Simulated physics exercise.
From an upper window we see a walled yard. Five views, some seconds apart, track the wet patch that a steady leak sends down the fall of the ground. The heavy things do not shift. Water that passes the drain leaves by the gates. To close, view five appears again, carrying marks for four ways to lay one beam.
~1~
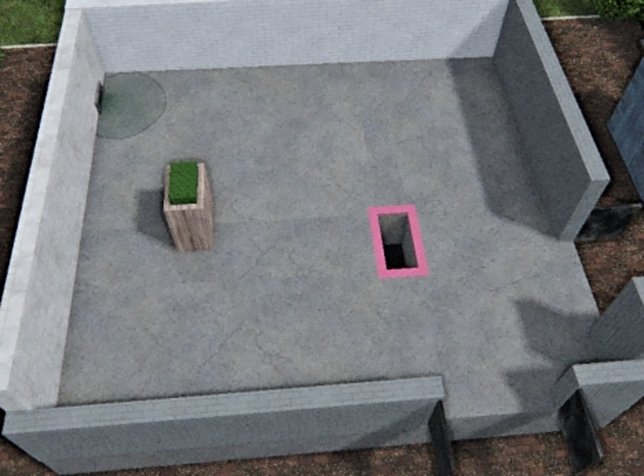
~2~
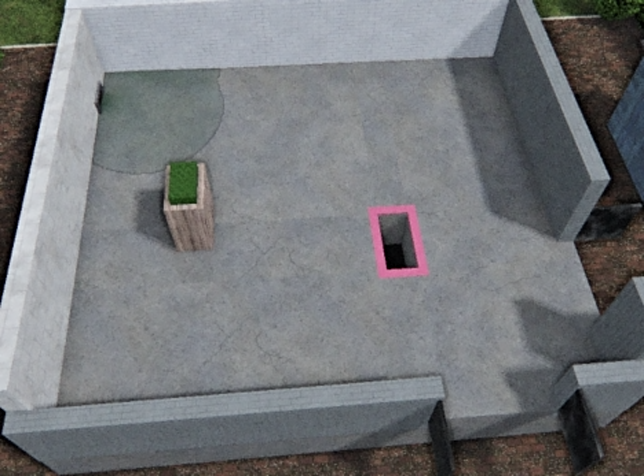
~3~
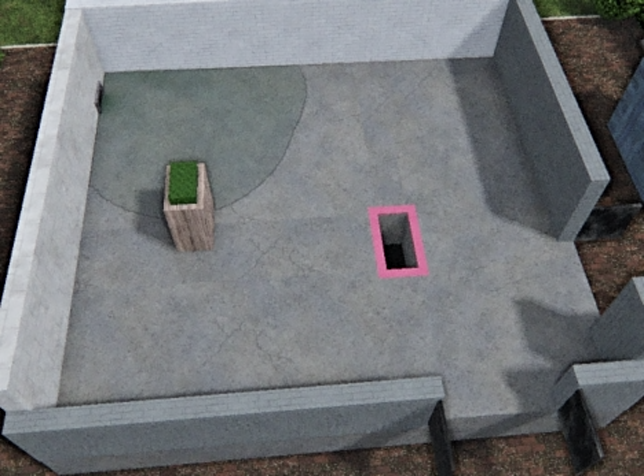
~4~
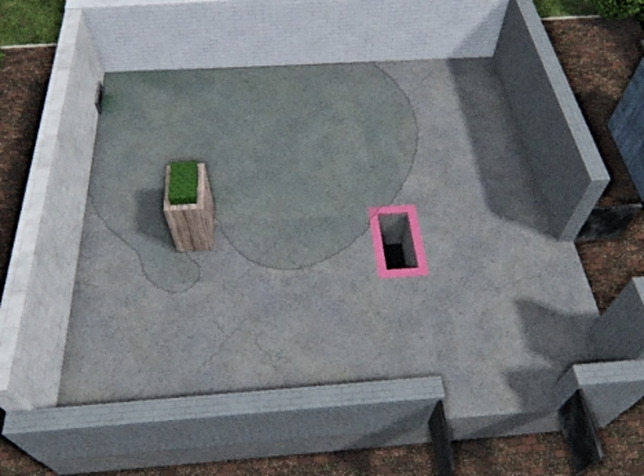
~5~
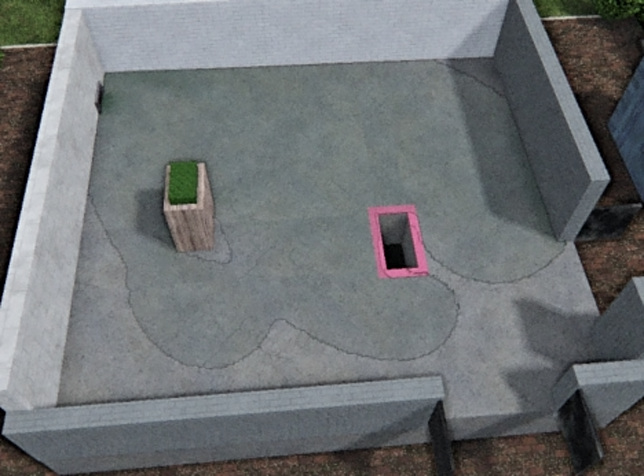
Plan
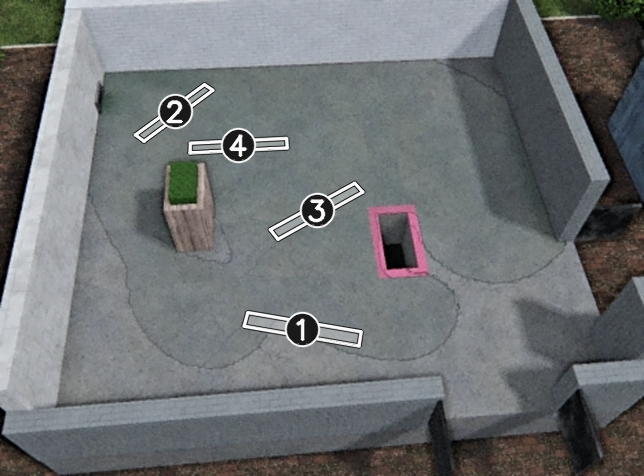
A walled yard with a grey paved floor lies below, seen from a high window. A wooden planter topped with green stands left of centre, a pink-rimmed rectangular drain sits right of centre, and gaps open in the walls at the lower right. From the upper left wall, a thin sheet of greenish water spreads across the floor, surrounds the planter and reaches the drain, while the camera stays still.
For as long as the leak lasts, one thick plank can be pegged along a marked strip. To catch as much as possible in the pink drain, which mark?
Spot 1.
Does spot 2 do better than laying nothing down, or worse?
Worse.
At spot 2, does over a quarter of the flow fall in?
No.
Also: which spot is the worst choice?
It is 3.
On the marked copy, 1 from (245, 319) to (360, 338); 2 from (139, 138) to (208, 87); 3 from (274, 234) to (358, 187); 4 from (190, 148) to (286, 143).
With 1, about 23 % of the stream runs into the pink drain, about 77 % out by the gates.
With 2, about 11 % of the stream runs into the pink drain, about 89 % out by the gates.
With 3, about 2 % of the stream runs into the pink drain, about 98 % out by the gates.
With 4, about 14 % of the stream runs into the pink drain, about 86 % out by the gates.
